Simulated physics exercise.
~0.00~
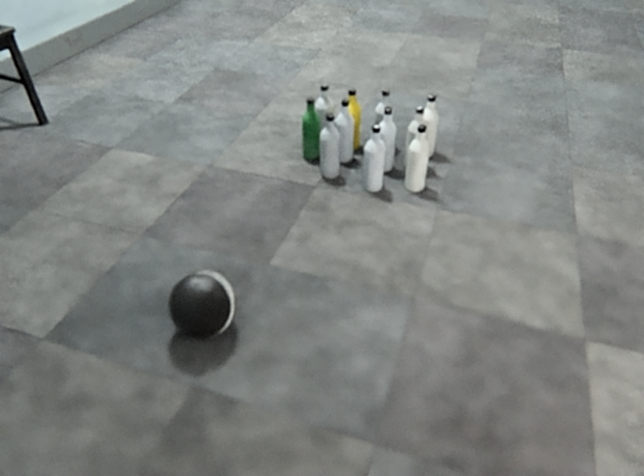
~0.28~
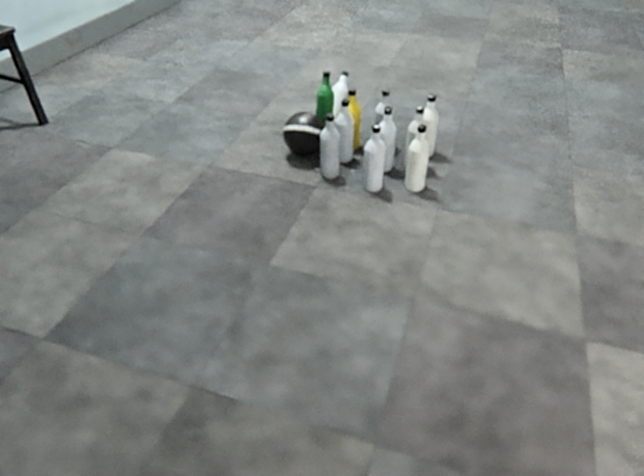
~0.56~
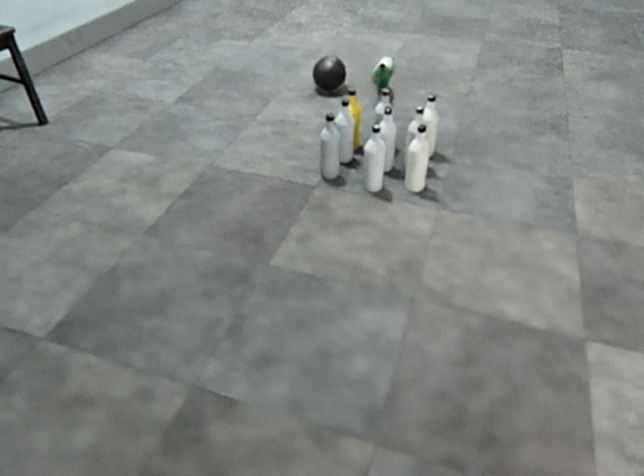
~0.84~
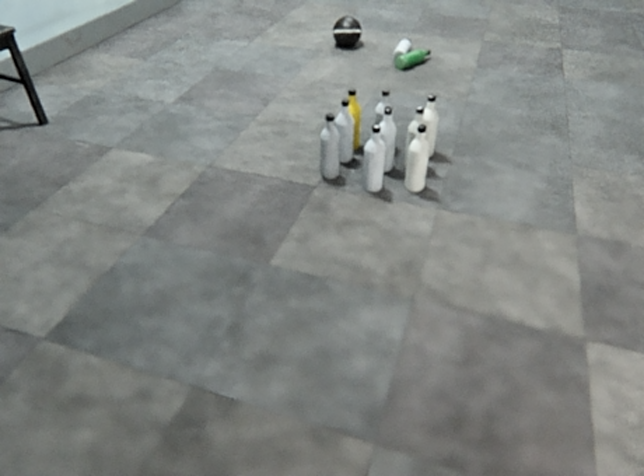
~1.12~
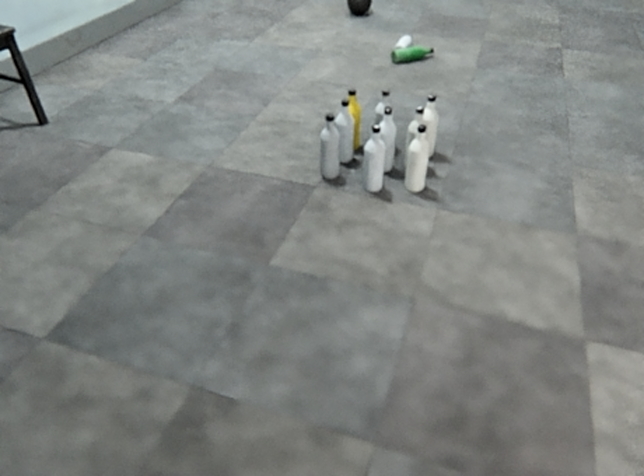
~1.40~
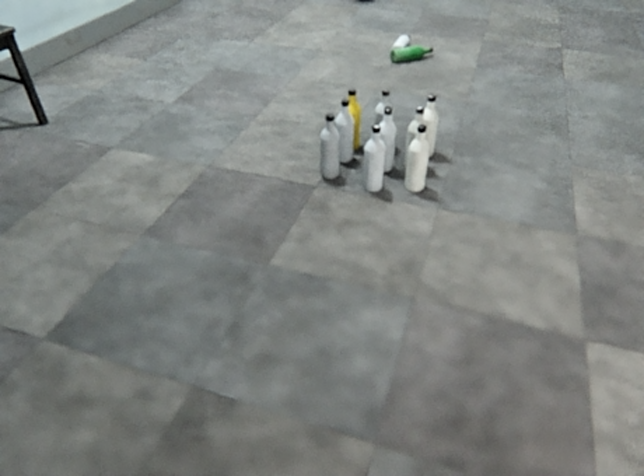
On a grey tiled floor, a dark ball rolled up to a cluster of standing bottles, clipped the left side and knocked over the green one and a white one behind it, then rolled away out of view, leaving the yellow bottle and the others upright.
